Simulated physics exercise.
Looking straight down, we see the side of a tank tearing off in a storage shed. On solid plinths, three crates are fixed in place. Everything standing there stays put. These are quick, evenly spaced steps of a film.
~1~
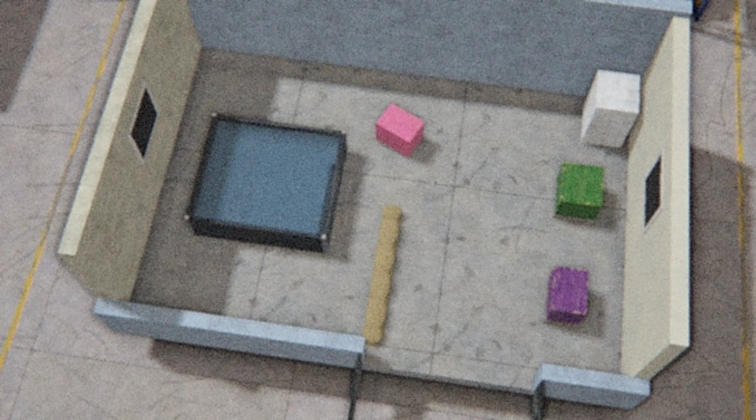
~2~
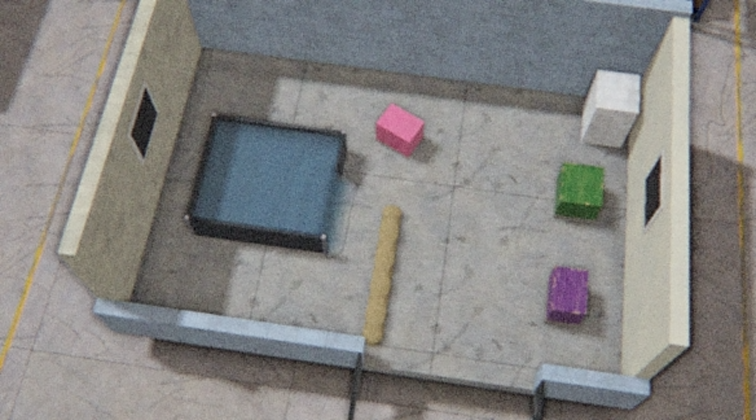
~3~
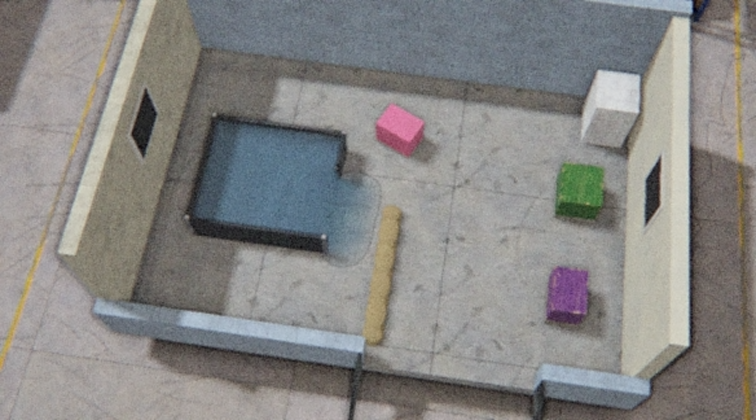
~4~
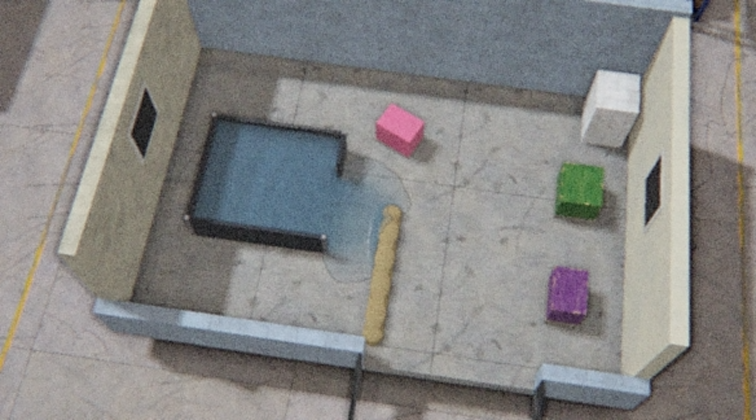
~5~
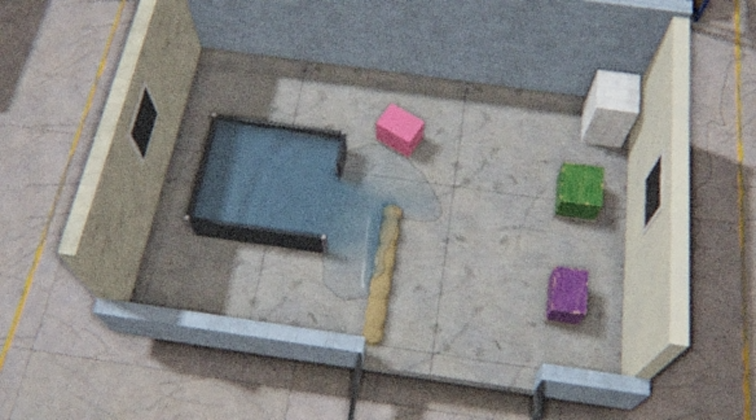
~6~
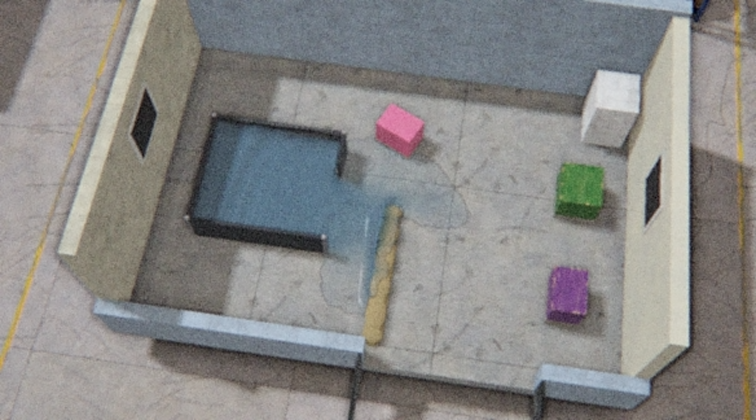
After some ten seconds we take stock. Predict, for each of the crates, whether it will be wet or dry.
My prediction: The purple crate will be dry, the pink crate will be wet, the green crate will be wet.
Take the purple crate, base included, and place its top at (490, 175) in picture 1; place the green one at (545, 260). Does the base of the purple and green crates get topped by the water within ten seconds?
First the purple crate: It is dampened; then the green crate: It is dampened.
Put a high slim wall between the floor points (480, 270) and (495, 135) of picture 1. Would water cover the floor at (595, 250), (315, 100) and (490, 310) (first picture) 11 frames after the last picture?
The first point comes out unwetted, the next unwetted, the last inundated.
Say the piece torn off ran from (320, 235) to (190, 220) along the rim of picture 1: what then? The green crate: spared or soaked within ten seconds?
As far as I can tell, the green crate stays clear.
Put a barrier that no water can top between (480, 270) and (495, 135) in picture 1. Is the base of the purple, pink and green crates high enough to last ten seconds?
Purple crate: Untouched, pink crate: Reached, green crate: Untouched.
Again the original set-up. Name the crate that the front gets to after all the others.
Easy - the purple one.
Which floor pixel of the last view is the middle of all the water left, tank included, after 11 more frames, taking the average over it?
About (335, 213).
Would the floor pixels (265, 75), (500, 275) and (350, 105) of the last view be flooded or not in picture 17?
One after the other: Free of water, covered, dry.
A moment on, water covers 25 % of the floor; the purple crate not reached, the pink crate water round its plinth, the green crate water round its plinth.
Next, water covers 50 % of the floor; the purple crate not reached, the pink crate water round its plinth, the green crate water round its plinth.
Then, water covers 70 % of the floor; the purple crate water round its plinth, the pink crate water round its plinth, the green crate water round its plinth.
Later, water covers 80 % of the floor; the purple crate water round its plinth, the pink crate water round its plinth, the green crate water round its plinth.
In the end, water covers 95 % of the floor; the purple crate stayed above the water, the pink crate was topped, the green crate was topped.
